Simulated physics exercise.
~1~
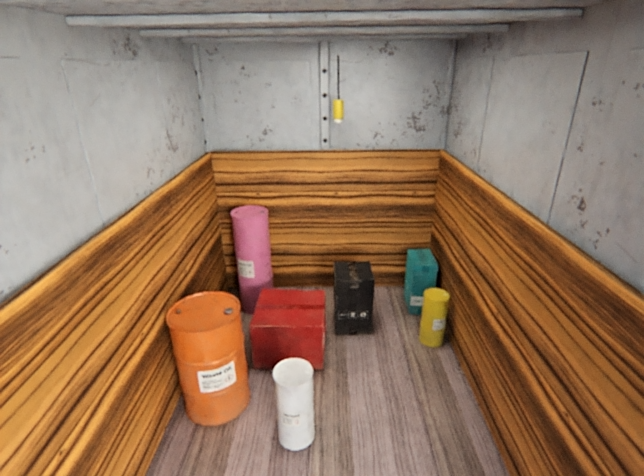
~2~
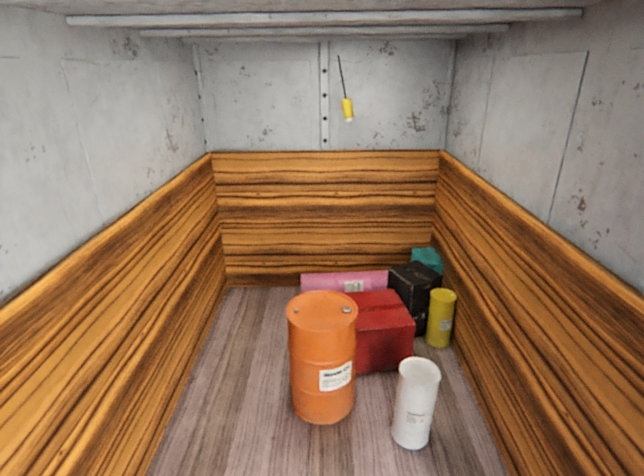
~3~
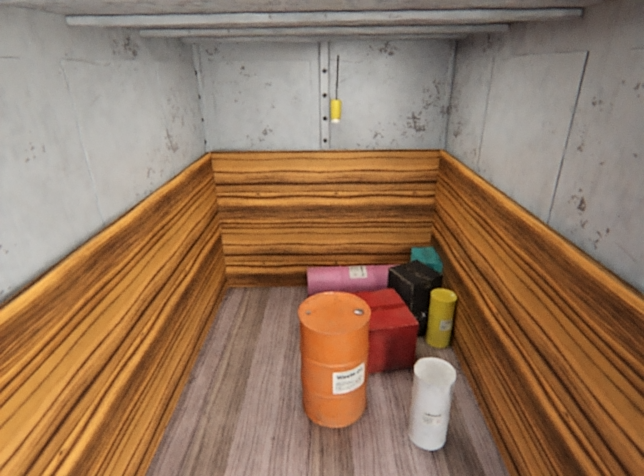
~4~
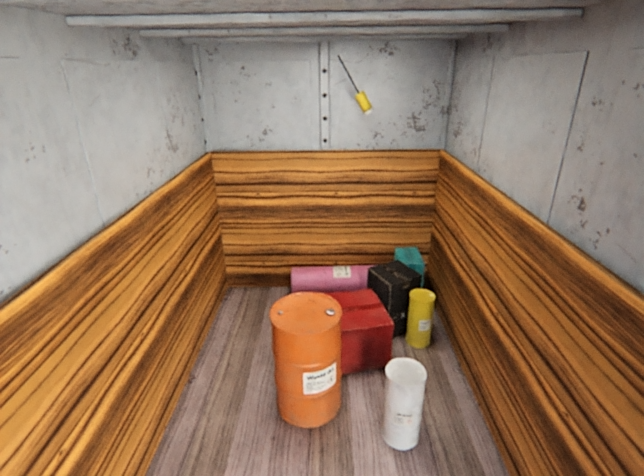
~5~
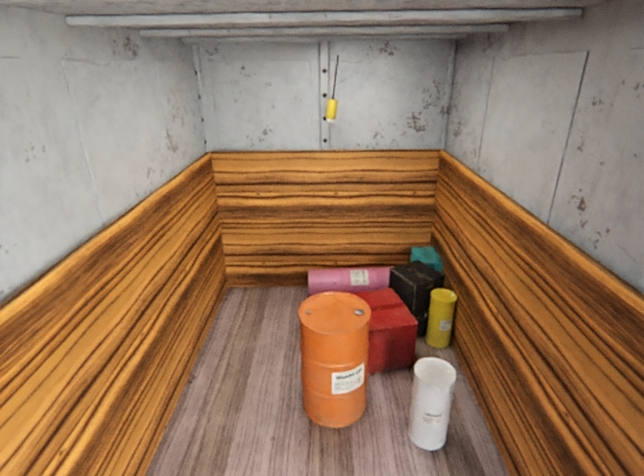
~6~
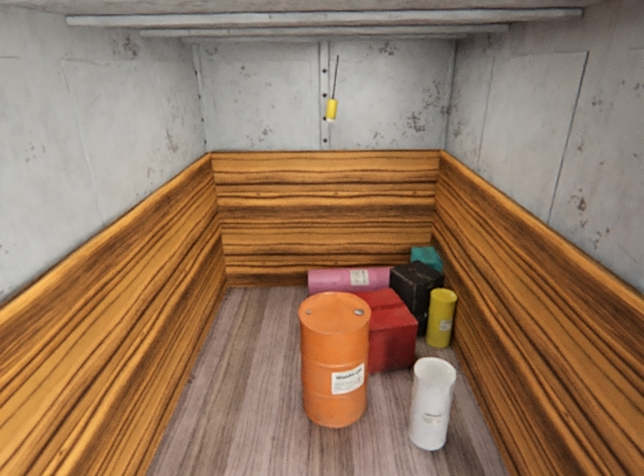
Orange drum sliding right with boxes and canisters as a pink drum topples, the load shifting left, then right, and settling.
